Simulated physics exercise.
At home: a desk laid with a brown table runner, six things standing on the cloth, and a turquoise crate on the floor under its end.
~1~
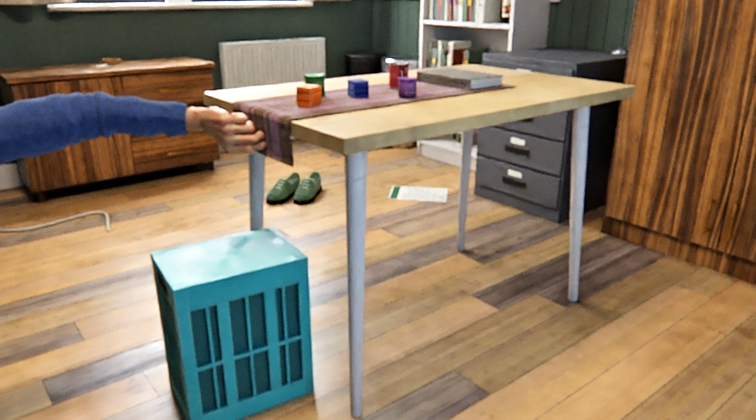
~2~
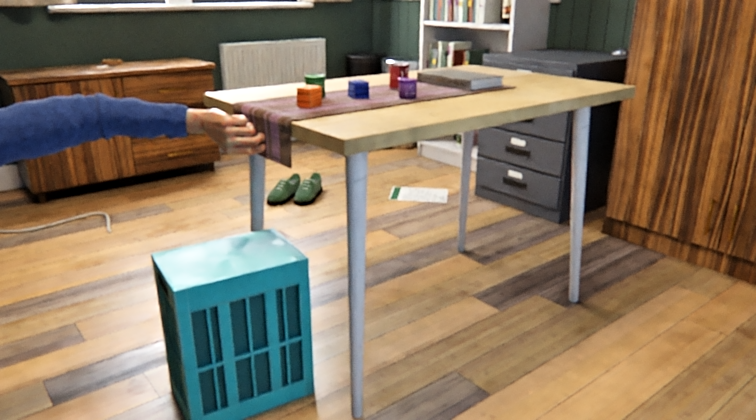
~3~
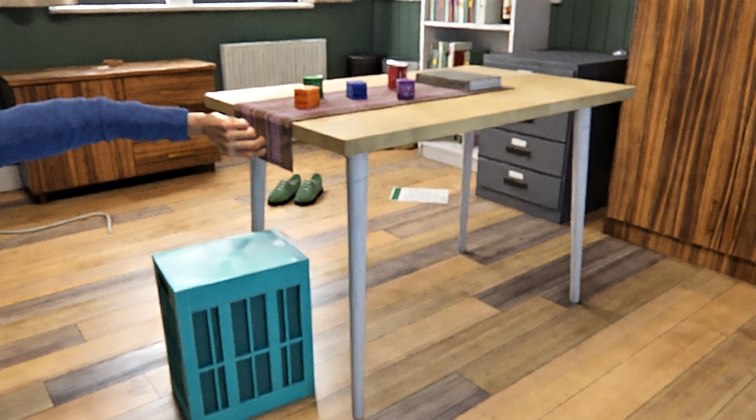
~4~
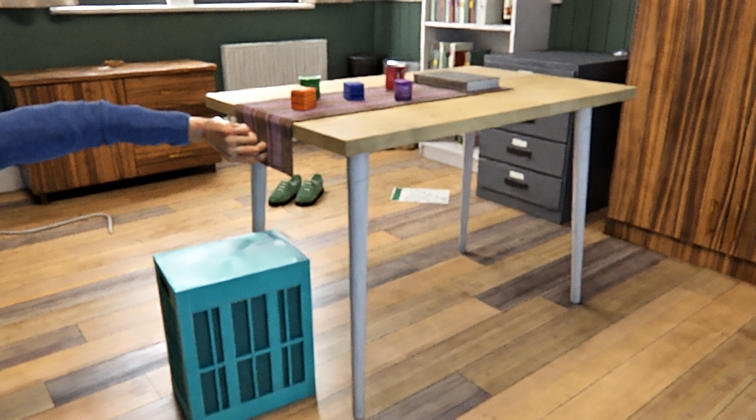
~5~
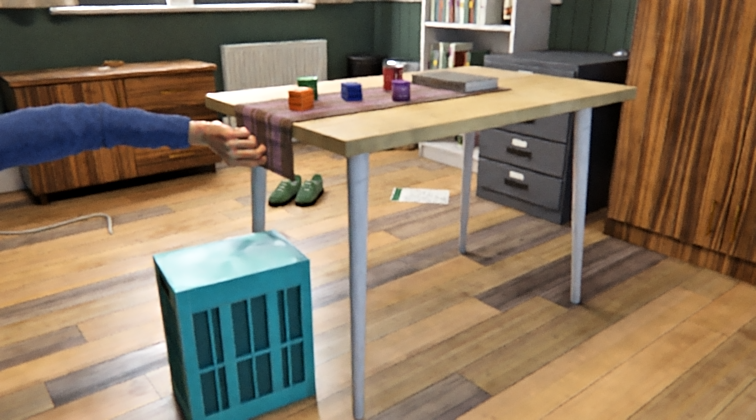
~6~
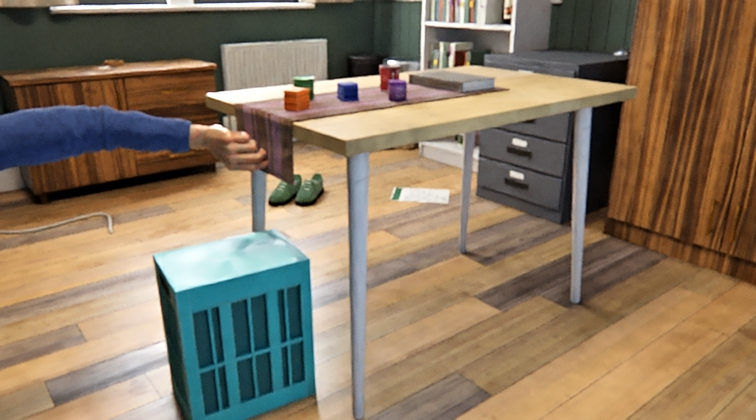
A hand in a blue sleeve slowly pulled a brownish cloth a little way over the left end of a table, above a turquoise crate, and the small colored objects on it shifted left too.
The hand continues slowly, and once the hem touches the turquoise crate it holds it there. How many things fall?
Just two fall.
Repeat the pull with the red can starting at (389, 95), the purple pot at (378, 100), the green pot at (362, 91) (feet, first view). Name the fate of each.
Red can - stays aboard. Purple pot - stays aboard. Green pot - stays aboard.
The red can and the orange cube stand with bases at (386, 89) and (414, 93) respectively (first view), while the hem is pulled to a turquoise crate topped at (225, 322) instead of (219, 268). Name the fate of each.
As for the red can, it holds its spot; as for the orange cube, it holds its spot.
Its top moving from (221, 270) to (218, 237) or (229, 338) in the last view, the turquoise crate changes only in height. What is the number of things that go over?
In that case 1 and 4.
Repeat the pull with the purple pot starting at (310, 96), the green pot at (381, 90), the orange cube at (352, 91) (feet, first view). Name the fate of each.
Of these three, the purple pot takes a tumble, the green pot rides it out, the orange cube rides it out.
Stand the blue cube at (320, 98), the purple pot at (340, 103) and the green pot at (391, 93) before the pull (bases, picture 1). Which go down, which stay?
Looking at each one, the blue cube drops away, the purple pot drops away and the green pot remains in position.
Early on, hem near (266, 195); all still up.
Midway, hem near (266, 222); orange cube gone.
Near the end, hem on the crate; orange cube and green pot gone.
Finally, hem on the crate; orange cube and green pot gone. The count of fallen things is two.
